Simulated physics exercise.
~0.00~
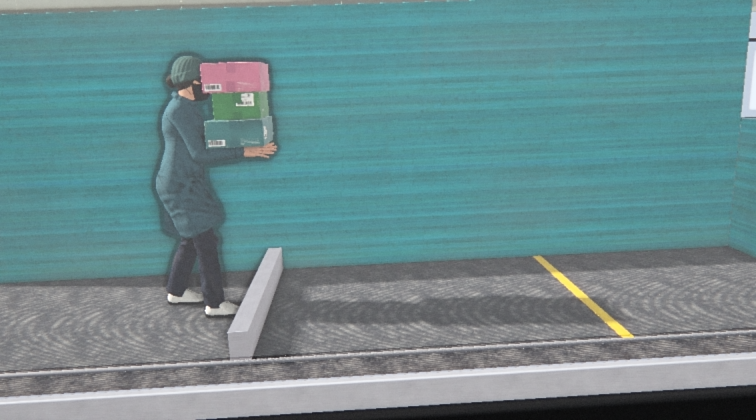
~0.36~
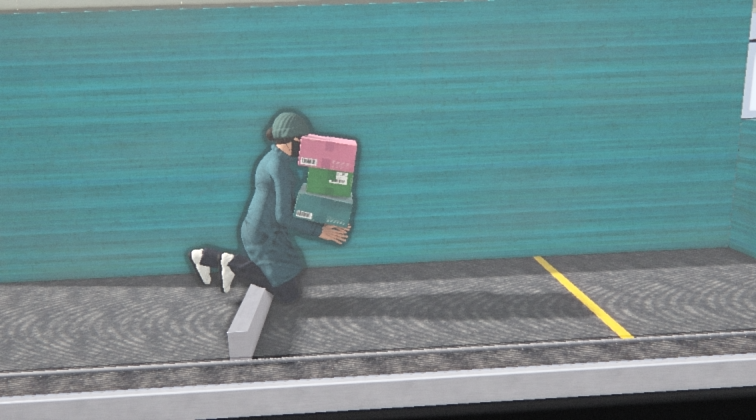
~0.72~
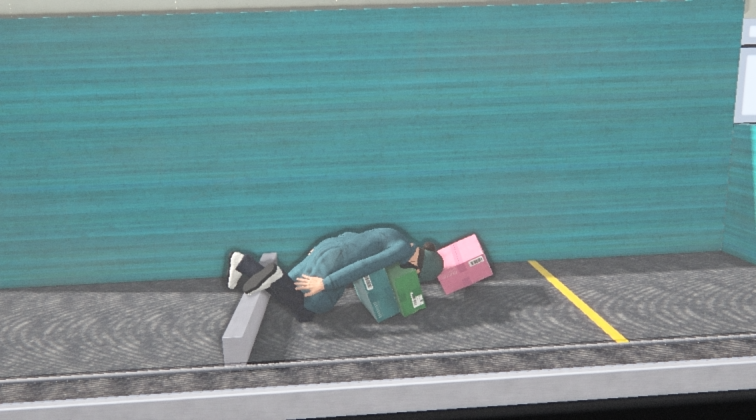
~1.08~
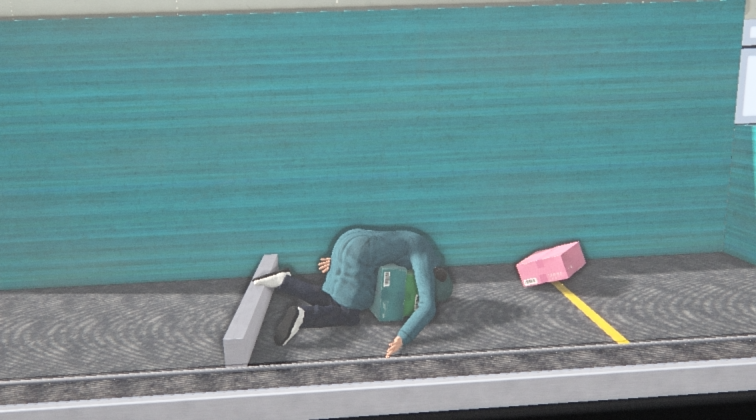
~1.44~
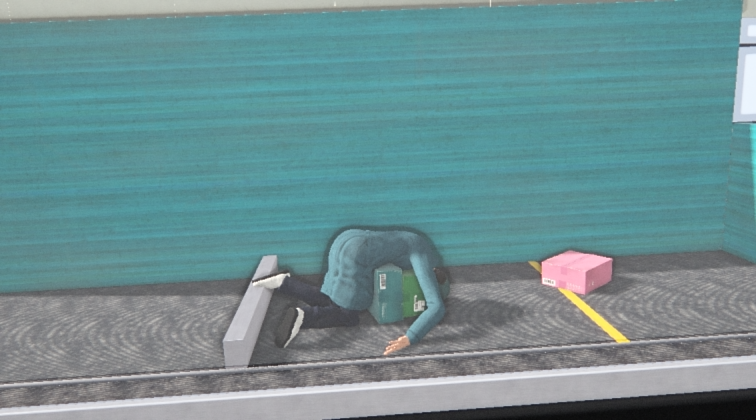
On a grey platform, a person carrying stacked cartons toppling over a low rail and collapsing, the pink carton tumbling past the yellow line.
